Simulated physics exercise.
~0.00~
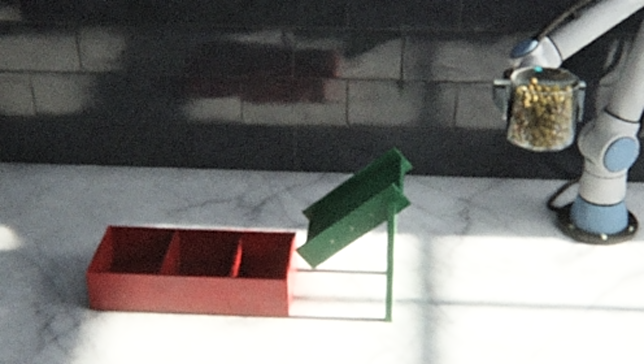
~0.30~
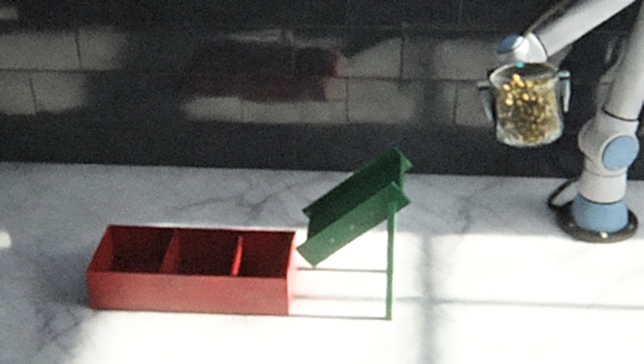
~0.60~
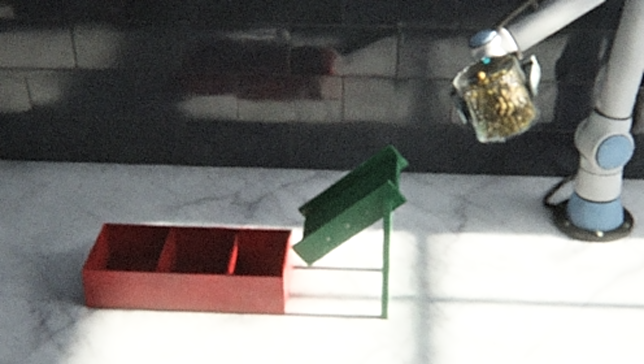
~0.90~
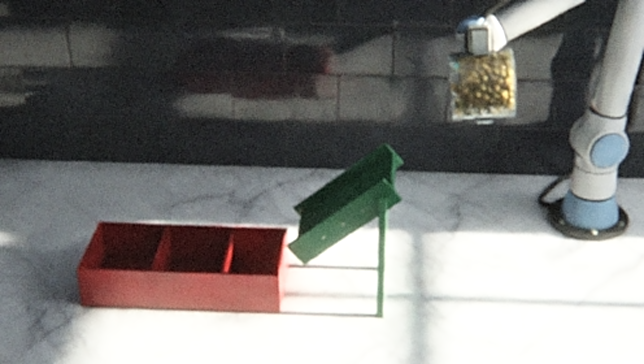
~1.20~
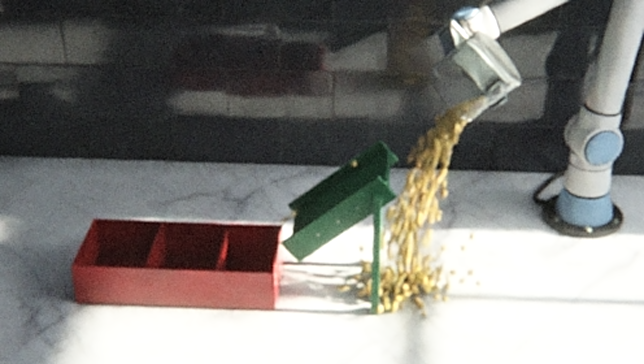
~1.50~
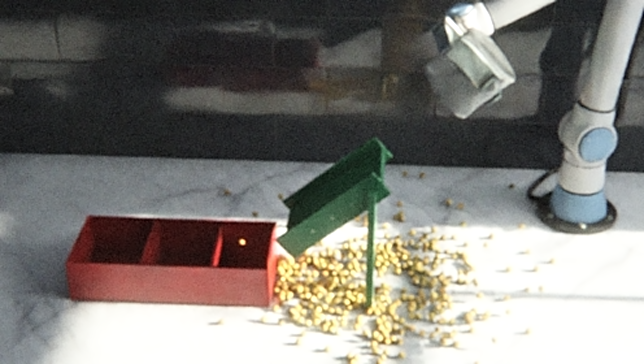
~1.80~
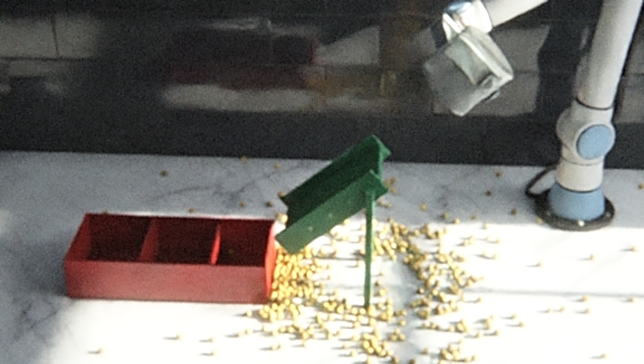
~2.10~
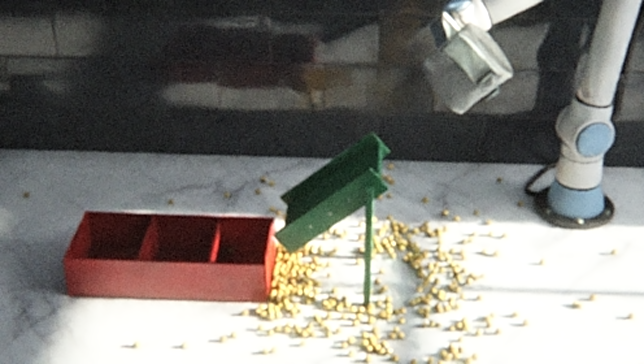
A robot arm carried a clear cup of golden beads left, tilting it until it was upside down, and the beads poured down around a green chute beside a red divided box, nearly all ending up scattered across the marble tabletop.
